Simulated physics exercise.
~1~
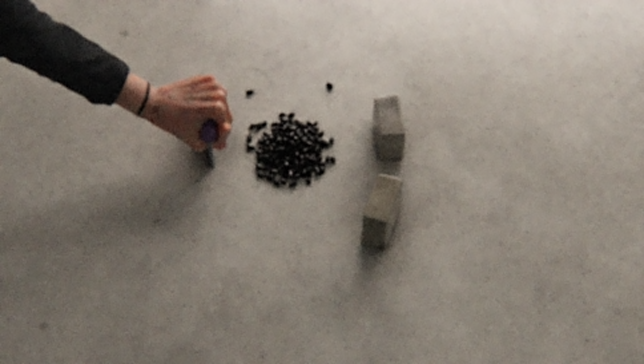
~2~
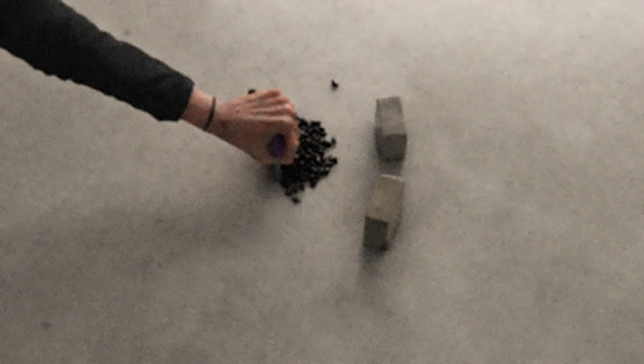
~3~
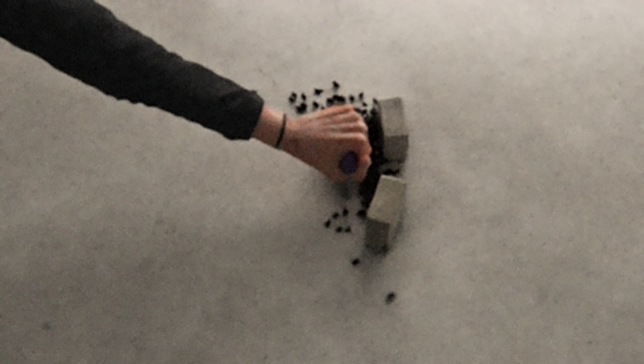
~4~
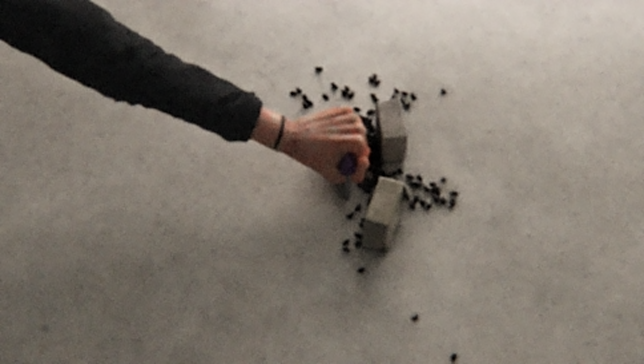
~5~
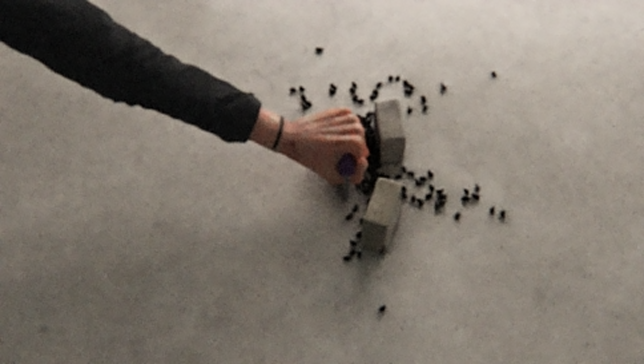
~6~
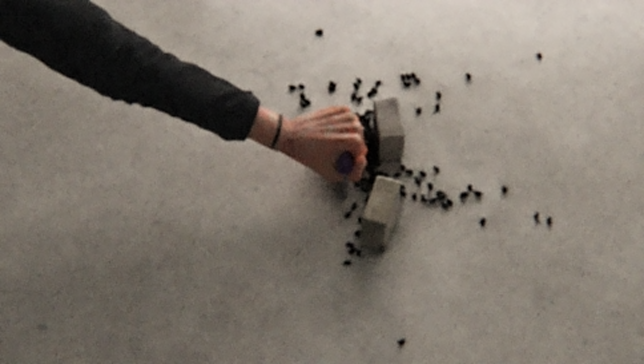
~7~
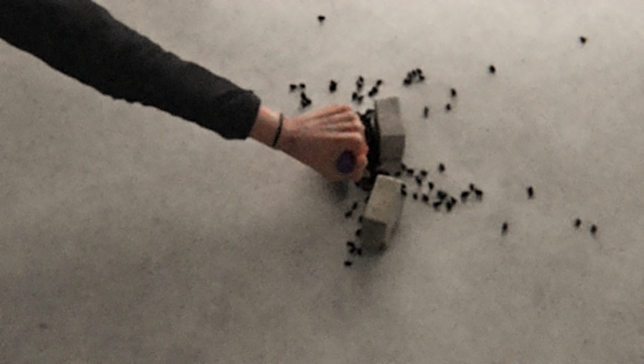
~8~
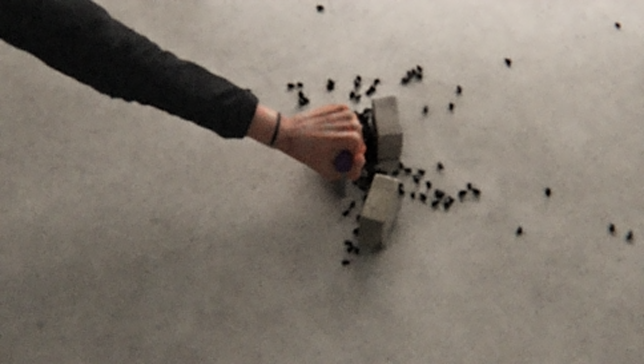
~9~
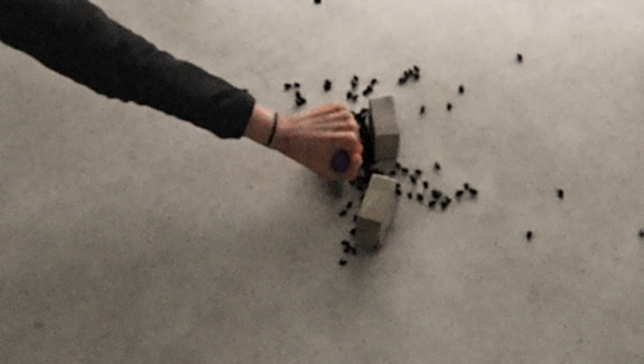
On a grey concrete floor, a hand holding a scraper pushes a pile of small black beans rightward against two grey blocks, then stops as beans scatter through the gap and around the blocks, some rolling far right while many stay held up behind them.
